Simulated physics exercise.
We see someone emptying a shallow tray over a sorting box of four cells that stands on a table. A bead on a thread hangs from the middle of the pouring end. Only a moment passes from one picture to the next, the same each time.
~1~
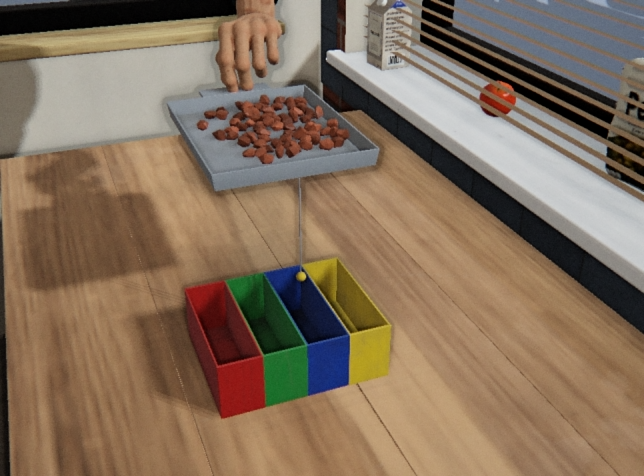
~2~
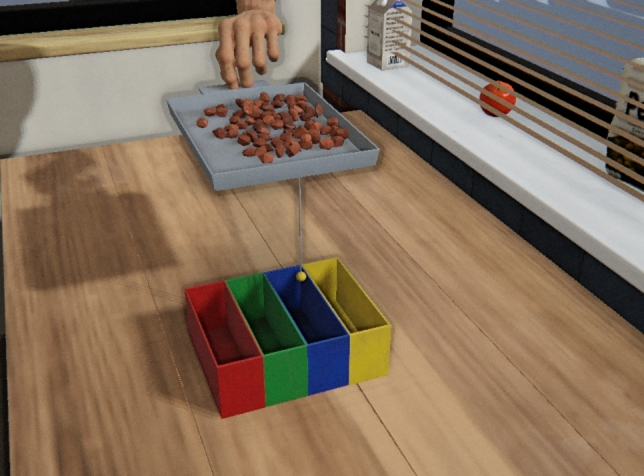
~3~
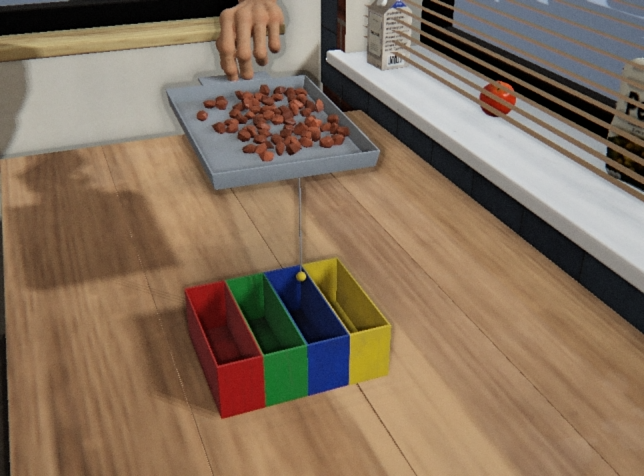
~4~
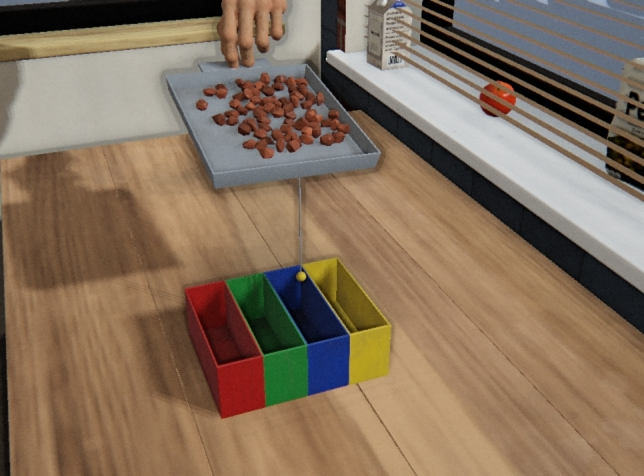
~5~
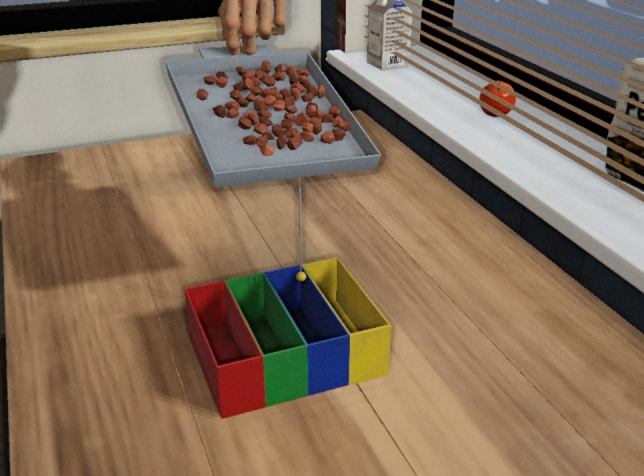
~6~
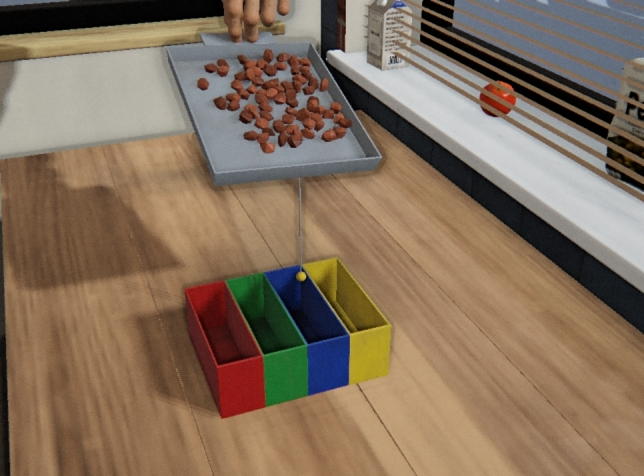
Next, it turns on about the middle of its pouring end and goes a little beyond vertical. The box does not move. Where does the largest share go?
It favours the yellow compartment.
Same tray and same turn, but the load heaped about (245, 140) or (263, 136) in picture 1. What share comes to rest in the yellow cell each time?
Roughly 40 per cent, and 40 per cent.
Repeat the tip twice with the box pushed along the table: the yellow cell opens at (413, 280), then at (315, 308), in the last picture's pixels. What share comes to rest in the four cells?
About 90 and 20 per cent.
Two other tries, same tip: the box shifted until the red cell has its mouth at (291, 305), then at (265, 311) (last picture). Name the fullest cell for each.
In turn: Blue; the cell in yellow.
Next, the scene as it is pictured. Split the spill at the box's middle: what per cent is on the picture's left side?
Roughly 0 in a hundred.
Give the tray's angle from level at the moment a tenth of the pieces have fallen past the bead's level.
Near 75 degrees.
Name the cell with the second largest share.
Second comes the blue cell.
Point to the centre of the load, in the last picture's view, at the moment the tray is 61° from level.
Around (339, 150).
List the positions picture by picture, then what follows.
The first frame shows corners of the pouring end near (214, 173) and (376, 148), level; middle of the load near (277, 127), bits of crushed brick; bead on its thread near (301, 276); red cell near (241, 382); green cell near (286, 371); blue cell near (328, 360); yellow cell near (369, 350).
The second frame shows corners of the pouring end near (215, 173) and (376, 149), level; middle of the load near (277, 125).
The third frame shows corners of the pouring end near (215, 173) and (376, 150), tipped barely, lowest at the right corner; middle of the load near (277, 120).
The fourth frame shows corners of the pouring end near (216, 172) and (377, 152), tipped a little, lowest at the right corner; middle of the load near (278, 113).
The fifth frame shows corners of the pouring end near (216, 171) and (378, 154), tipped a little, lowest at the right corner; middle of the load near (279, 106).
The sixth frame shows corners of the pouring end near (217, 171) and (378, 156), tipped clearly, lowest at the right corner; middle of the load near (280, 99); red cell near (241, 382); green cell near (286, 371); blue cell near (328, 360); yellow cell near (369, 350).
Shortly afterwards, tray tipped steeply; all but a few on the tray; only a few falling or outside the box.
Next, tray tipped right over; near half on the tray; a little in the yellow cell; only a few in the green cell; near a third falling or outside the box.
Some moments later, tray tipped past a quarter turn; near a third in the yellow cell; a little in the blue cell; a little in the green cell; near half falling or outside the box.
In the end, tray tipped past a quarter turn; near a third in the yellow cell; a little in the blue cell; a little in the green cell; none at all in the red cell; near half outside the box.
